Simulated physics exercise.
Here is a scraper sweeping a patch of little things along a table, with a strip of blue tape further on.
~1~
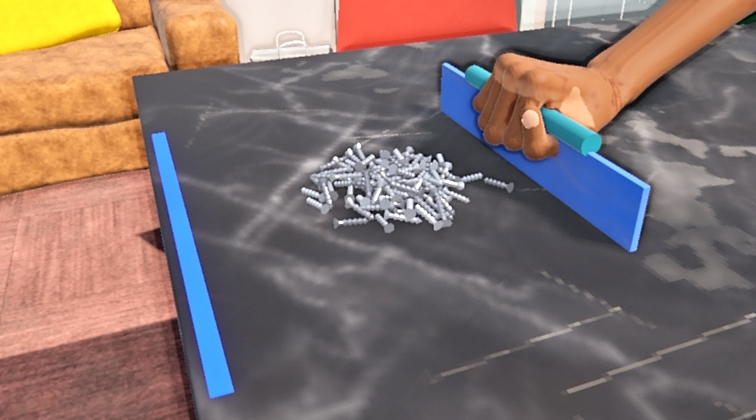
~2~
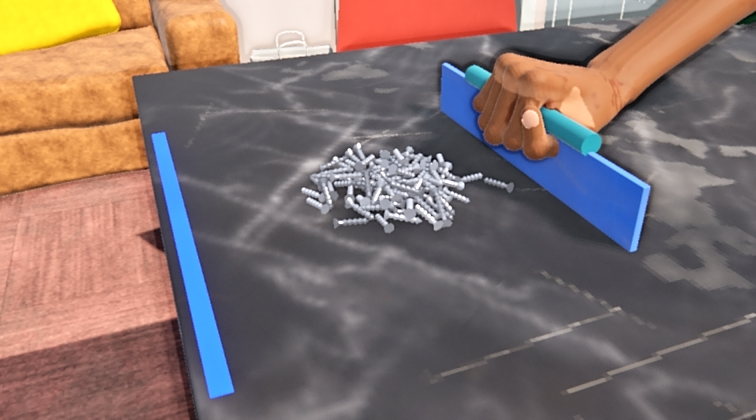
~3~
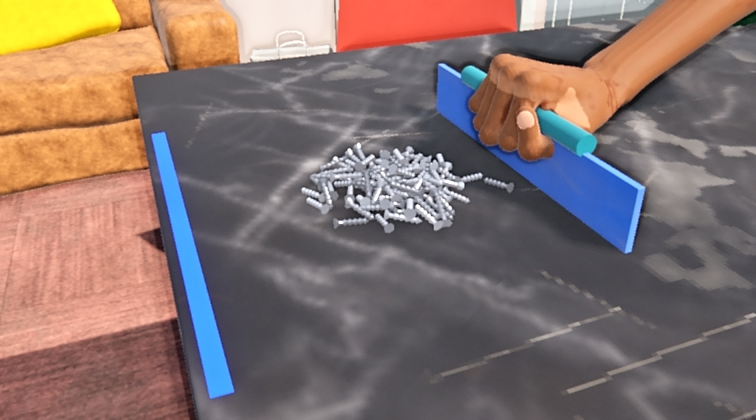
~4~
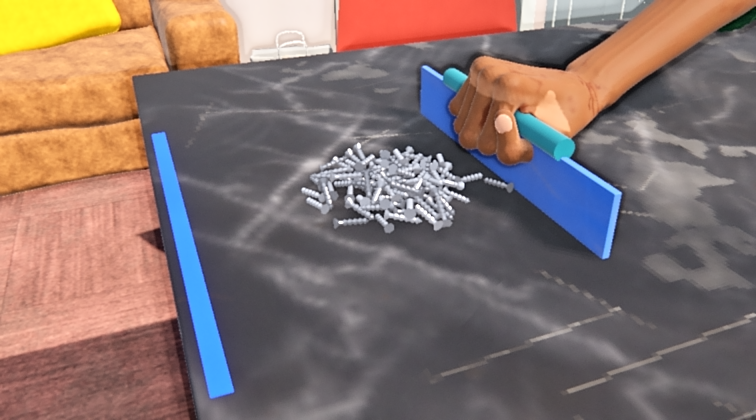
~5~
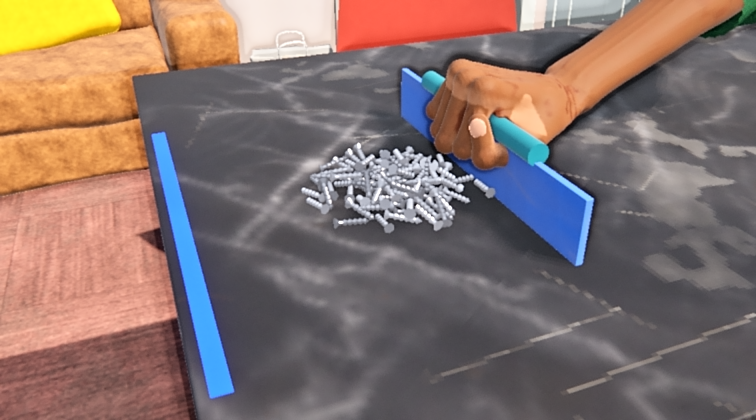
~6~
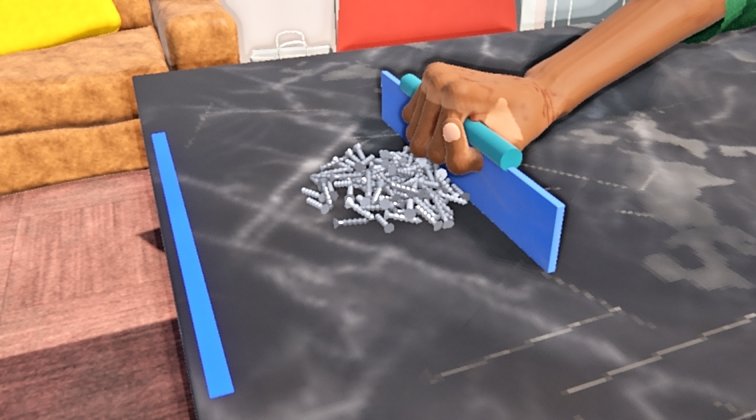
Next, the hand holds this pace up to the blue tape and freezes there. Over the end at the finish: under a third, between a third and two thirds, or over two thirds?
The floor gets over two thirds.
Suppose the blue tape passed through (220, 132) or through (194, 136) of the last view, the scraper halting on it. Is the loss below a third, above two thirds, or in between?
In turn: Less than a third; the middle third.
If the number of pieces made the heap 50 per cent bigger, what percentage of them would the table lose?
About 100 per cent.
Soon after the last picture, scraper still moving, near (312, 146); heap all on the table, its front near (208, 215).
A little later, scraper stopped at the blue tape; heap most over the edge.
Later still, scraper stopped at the blue tape; heap all over the edge.
At rest, scraper stopped at the blue tape; heap all over the edge.
